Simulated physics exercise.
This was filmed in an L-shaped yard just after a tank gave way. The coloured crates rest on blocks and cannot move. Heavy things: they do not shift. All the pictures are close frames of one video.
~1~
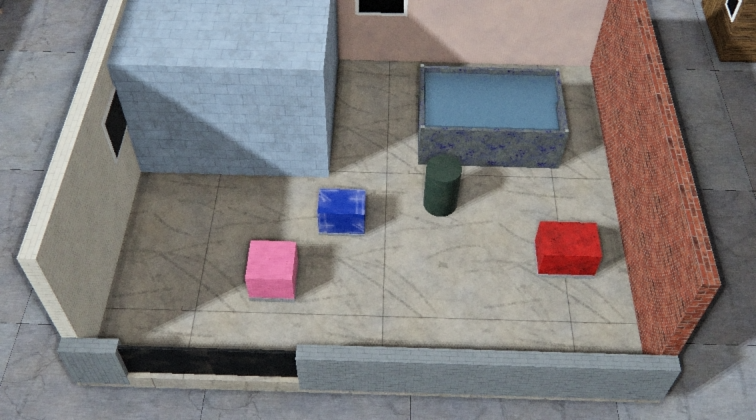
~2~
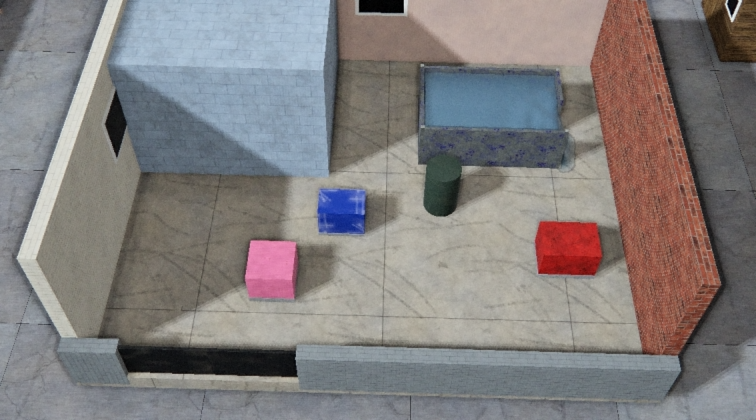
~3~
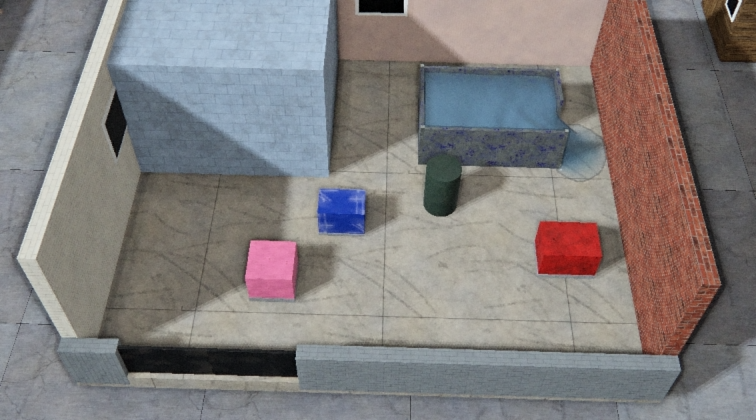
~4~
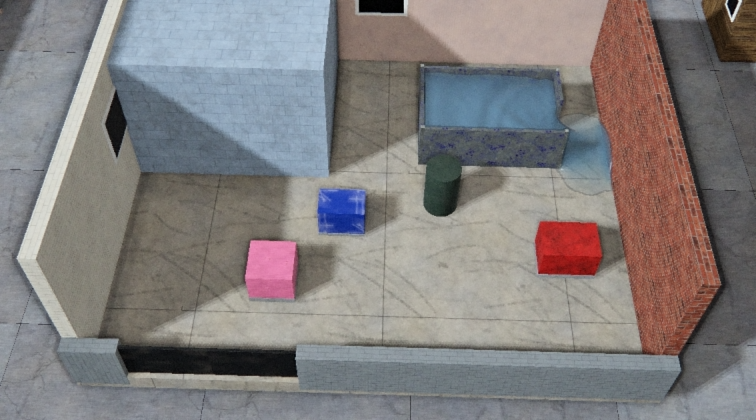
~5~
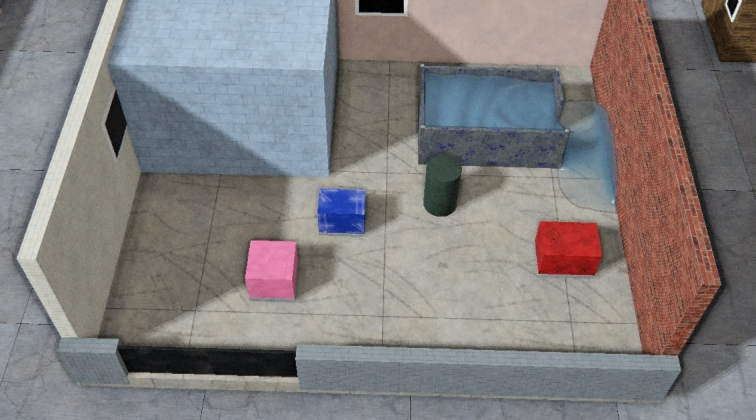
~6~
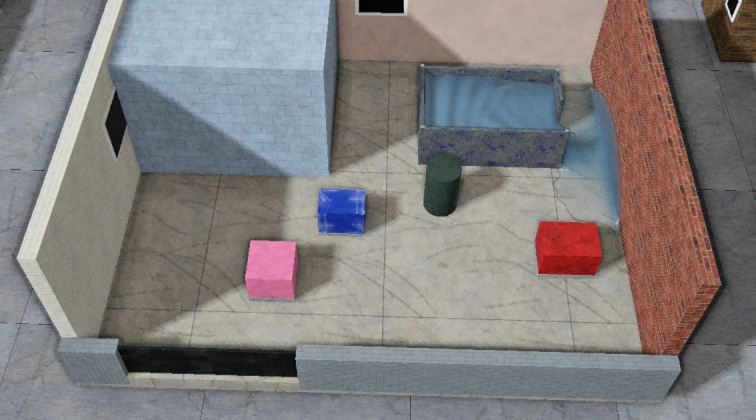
A walled yard with a water tank pouring from its right side, water spreading along the brick wall as blocks stay still.
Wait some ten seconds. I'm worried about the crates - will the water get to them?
At the end, the red crate will be left wet; the pink crate will be left wet; the blue crate will be left wet.
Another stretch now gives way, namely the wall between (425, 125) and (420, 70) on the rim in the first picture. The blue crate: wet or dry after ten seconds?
I'd say the blue crate is flooded.
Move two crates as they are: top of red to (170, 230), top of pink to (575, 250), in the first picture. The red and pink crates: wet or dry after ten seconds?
Red crate: Is overtopped. Pink crate: Is overtopped.
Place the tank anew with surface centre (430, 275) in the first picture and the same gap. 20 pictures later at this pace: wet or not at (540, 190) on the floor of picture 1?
My call is that the spot is drenched.
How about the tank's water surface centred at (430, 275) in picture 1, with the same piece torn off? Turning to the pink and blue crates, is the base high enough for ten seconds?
Checking each, the pink crate avoids the flood and the blue crate gets swamped.
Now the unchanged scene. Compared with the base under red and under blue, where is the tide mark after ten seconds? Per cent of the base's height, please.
About 320 percent and about 250 percent.
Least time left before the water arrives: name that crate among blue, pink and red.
That one is the one in red.
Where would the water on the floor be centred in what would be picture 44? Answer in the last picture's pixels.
Close to (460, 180), I reckon.
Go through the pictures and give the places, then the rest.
The water tank at (492, 101) is whole and still, in the first frame.
Water pours out at (557, 137) and has run to a hidden place, in the second frame.
The front is at (599, 142), out from the gap at (556, 140), in the third frame.
The front is at (611, 187), out from the gap at (556, 141), in the fourth frame.
Water pours out at (556, 141) and has run to (615, 208), in the fifth frame.
The front is at (619, 230), out from the gap at (556, 141), in the sixth frame.
A moment on, water covers 15 % of the floor; the red crate water round its plinth, the pink crate not reached, the blue crate not reached.
Next, water covers 25 % of the floor; the red crate water round its plinth, the pink crate not reached, the blue crate not reached.
Then, water covers 50 % of the floor; the red crate water round its plinth, the pink crate not reached, the blue crate water round its plinth.
Later, water covers 85 % of the floor; the red crate water round its plinth, the pink crate water round its plinth, the blue crate water round its plinth.
In the end, water covers 100 % of the floor; the red crate was topped, the pink crate was topped, the blue crate was topped.
